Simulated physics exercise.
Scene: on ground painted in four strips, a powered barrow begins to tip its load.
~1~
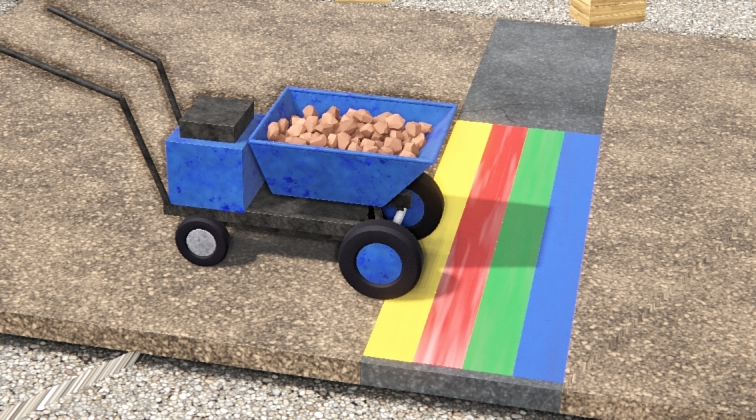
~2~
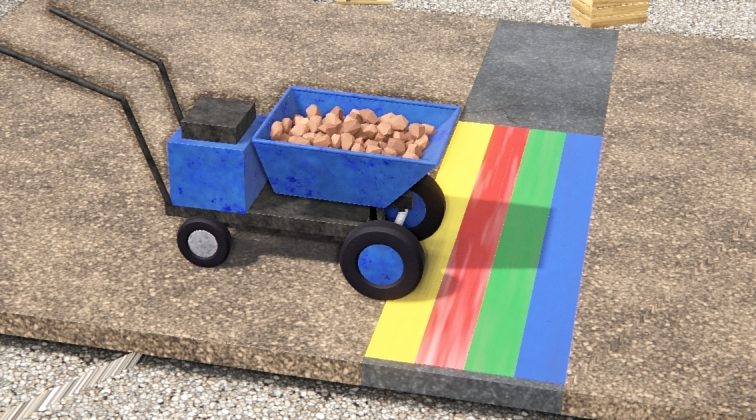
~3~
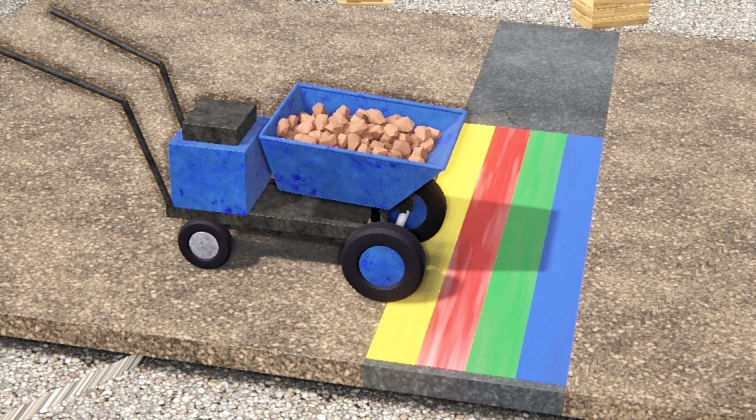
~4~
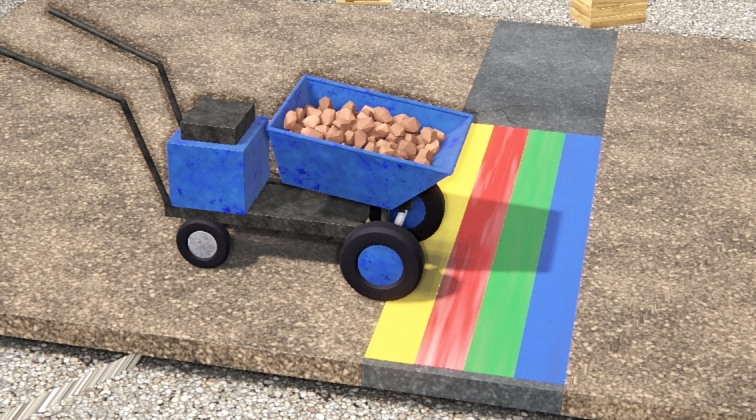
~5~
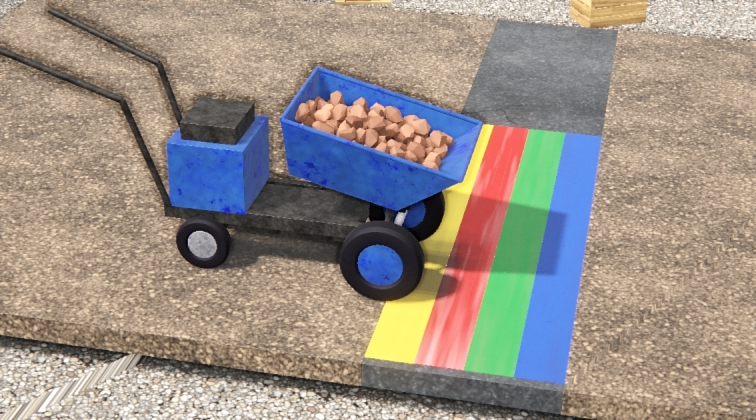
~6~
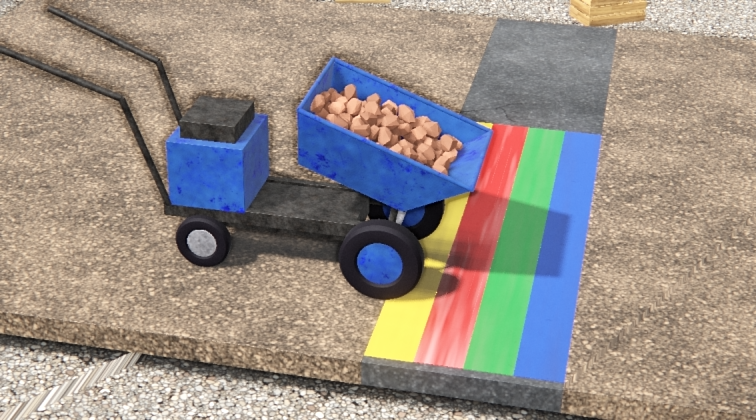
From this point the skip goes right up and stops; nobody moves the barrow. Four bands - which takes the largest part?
Largest part: The blue band.
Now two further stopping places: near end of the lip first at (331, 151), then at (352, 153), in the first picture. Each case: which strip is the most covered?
To begin with that red strip, and after that that red strip.
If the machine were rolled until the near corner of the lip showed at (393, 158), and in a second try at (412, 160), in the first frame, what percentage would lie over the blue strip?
You'd see around 20 per cent the first time and around 30 per cent the second.
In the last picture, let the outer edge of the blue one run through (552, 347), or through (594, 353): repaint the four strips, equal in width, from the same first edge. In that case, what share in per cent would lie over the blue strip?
About 30 % and 30 %.
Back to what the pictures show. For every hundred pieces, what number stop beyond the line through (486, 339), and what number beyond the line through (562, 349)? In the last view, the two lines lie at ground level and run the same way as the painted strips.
70 % and 30 %, in that order.
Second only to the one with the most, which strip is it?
The green one.
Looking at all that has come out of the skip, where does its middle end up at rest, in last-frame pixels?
Centre at rest: Close to (562, 281).
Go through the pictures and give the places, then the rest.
Lip of the skip (433, 162), level; top of the load (340, 130), lumps of rubble; yellow strip (401, 323); red strip (448, 330); green strip (496, 336); blue strip (545, 343), in the first picture.
Lip of the skip (437, 164), tipped barely; top of the load (344, 131), in the second picture.
Lip of the skip (443, 169), tipped barely; top of the load (331, 135), in the third picture.
Lip of the skip (450, 173), tipped a little; top of the load (337, 130), in the fourth picture.
Lip of the skip (461, 181), tipped a little; top of the load (332, 125), in the fifth picture.
Lip of the skip (472, 190), tipped clearly; top of the load (345, 118); yellow strip (401, 323); red strip (449, 330); green strip (497, 336); blue strip (545, 343), in the sixth picture.
Just after the last frame, skip tipped steeply; every one in the skip.
A moment on, skip tipped right over; the larger part in the skip; just a few over the green strip; about a tenth over the blue strip; just a few off the paint.
Further on, skip tipped right over; roughly a third in the skip; about a tenth over the green strip; roughly a third over the blue strip; roughly a quarter off the paint.
When it is over, skip tipped right over; roughly a third in the skip; not one over the yellow strip; not one over the red strip; about a tenth over the green strip; roughly a third over the blue strip; roughly a quarter off the paint.
